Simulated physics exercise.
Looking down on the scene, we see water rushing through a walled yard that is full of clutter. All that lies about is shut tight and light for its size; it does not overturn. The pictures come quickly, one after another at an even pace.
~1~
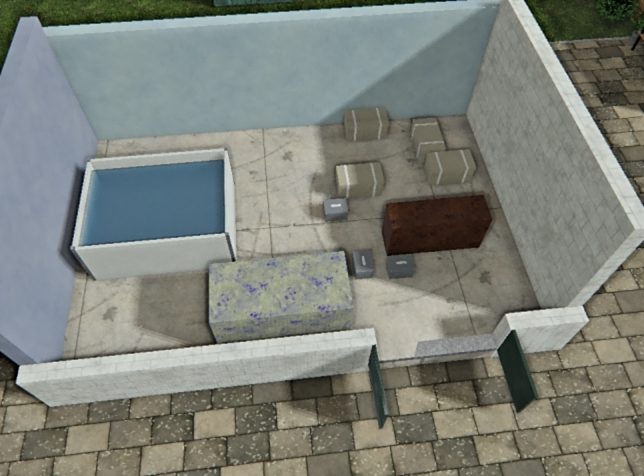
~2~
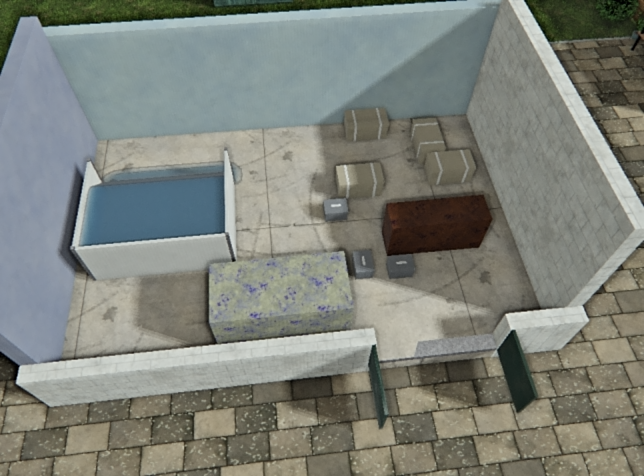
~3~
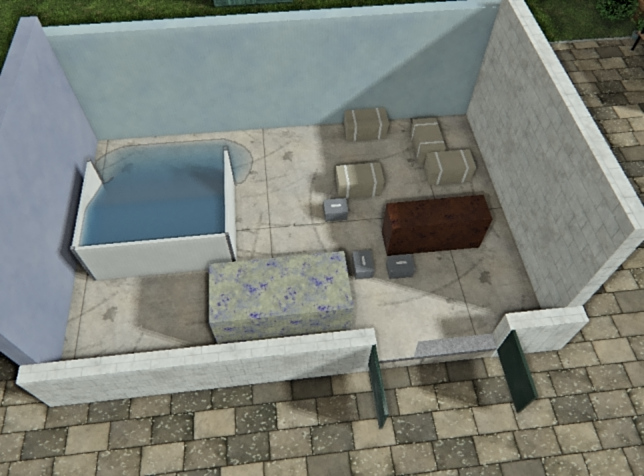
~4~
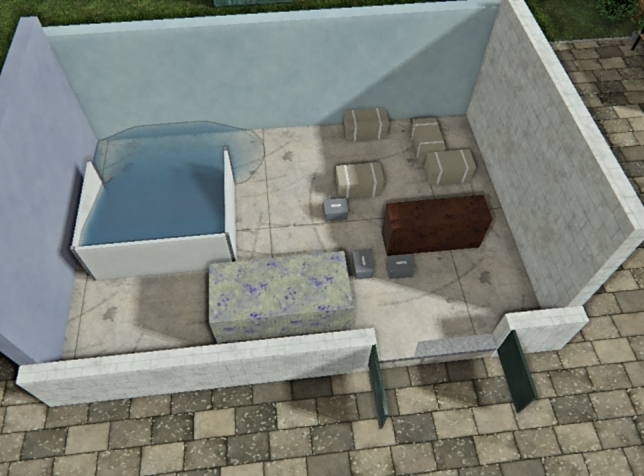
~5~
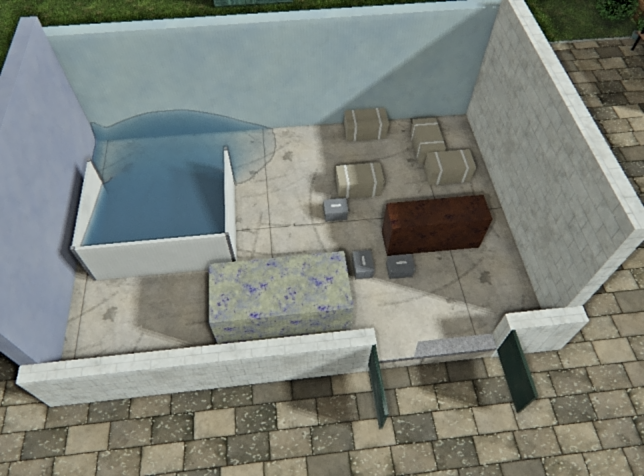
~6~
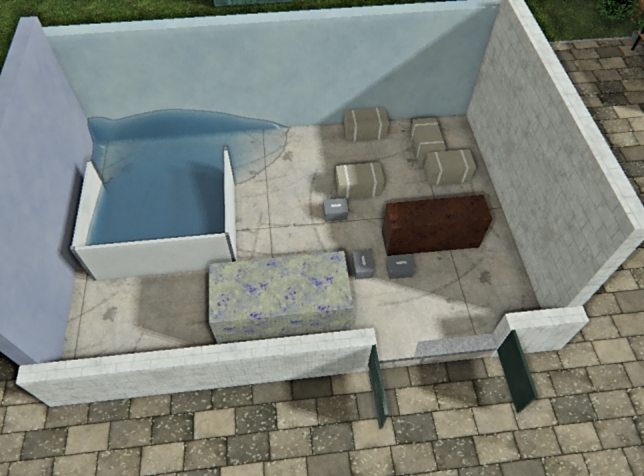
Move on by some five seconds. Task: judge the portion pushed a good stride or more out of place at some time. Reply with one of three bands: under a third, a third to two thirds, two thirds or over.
Two thirds or over.
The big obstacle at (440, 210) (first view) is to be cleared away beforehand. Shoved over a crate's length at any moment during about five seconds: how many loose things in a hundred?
Estimate: Close to 90 %.
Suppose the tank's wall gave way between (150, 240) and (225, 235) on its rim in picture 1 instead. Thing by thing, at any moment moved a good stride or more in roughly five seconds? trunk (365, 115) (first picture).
Bottom line: It didn't get there.
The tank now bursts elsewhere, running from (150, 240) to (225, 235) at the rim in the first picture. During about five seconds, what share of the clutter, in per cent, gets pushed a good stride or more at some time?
About 70 per cent.
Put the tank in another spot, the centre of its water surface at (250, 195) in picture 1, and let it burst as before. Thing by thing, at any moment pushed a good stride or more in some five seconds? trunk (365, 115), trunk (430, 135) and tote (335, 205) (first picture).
The three, one by one: Past that mark, past that mark and short of that.
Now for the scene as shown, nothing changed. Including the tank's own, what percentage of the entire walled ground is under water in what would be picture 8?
I reckon around 25 per cent.
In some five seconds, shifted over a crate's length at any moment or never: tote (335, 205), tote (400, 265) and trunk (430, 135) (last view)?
First displaced that much, second under that distance, third displaced that much.
A moment on, 0 of 7 are well off their spots; 0 afloat.
Next, 1 of 7 are well off their spots; 1 afloat.
Later, 5 of 7 are well off their spots; 4 afloat.
In the end, 5 of 7 are well off their spots, and 5 have been at some point; 4 afloat.
